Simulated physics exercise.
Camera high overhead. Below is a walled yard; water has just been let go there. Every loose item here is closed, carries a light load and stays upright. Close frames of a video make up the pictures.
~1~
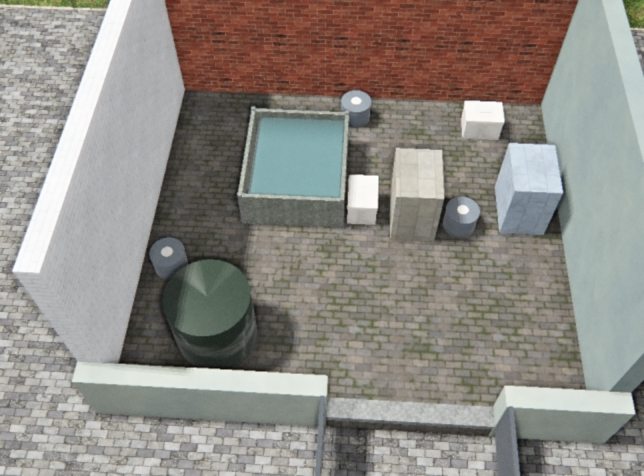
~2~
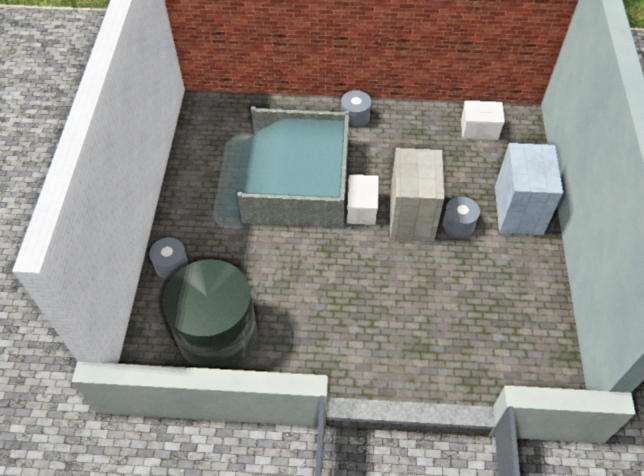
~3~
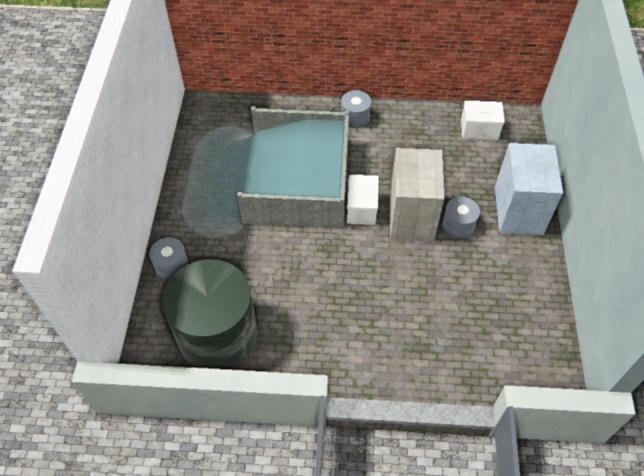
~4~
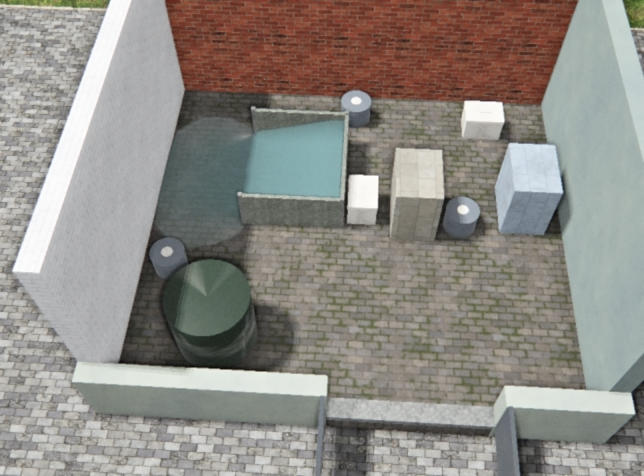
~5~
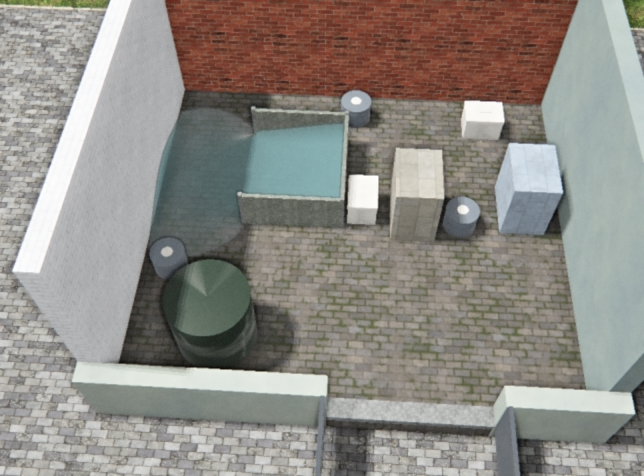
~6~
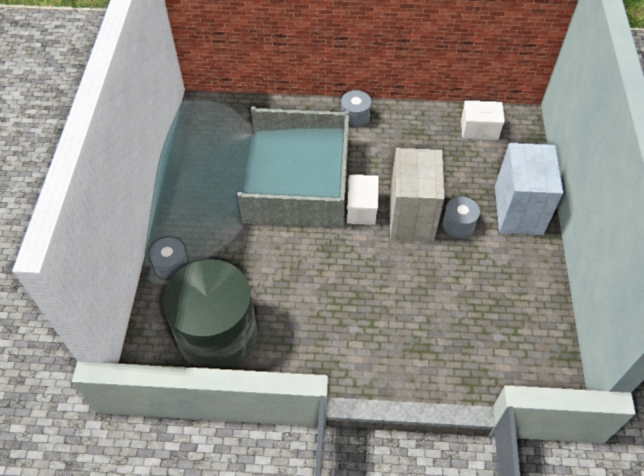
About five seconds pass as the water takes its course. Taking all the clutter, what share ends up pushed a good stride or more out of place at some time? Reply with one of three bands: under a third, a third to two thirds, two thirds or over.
A third to two thirds.
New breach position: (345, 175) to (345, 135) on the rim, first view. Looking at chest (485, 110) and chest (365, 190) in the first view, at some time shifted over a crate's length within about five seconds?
Well, the pair come out as travelled far enough and travelled far enough.
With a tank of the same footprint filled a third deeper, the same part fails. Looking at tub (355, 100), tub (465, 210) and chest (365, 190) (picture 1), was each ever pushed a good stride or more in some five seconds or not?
Respectively, gets that far, never gets that far, never gets that far.
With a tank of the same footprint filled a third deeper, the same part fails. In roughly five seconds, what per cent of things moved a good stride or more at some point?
Roughly 60 in a hundred.
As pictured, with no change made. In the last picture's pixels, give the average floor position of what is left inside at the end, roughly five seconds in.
The average lands at about (419, 221).
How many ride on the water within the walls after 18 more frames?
Tally: 2.
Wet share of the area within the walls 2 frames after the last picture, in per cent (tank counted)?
My answer would be close to 20 per cent.
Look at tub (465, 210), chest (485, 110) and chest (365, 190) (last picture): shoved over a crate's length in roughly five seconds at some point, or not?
As listed: Falls short, travels that far and falls short.
A moment on, 0 of 5 are well off their spots; 0 afloat.
Next, 1 of 5 are well off their spots; 1 afloat.
Later, 2 of 5 are well off their spots; 2 afloat.
In the end, 3 of 5 are well off their spots, and 3 have been at some point; 3 afloat.
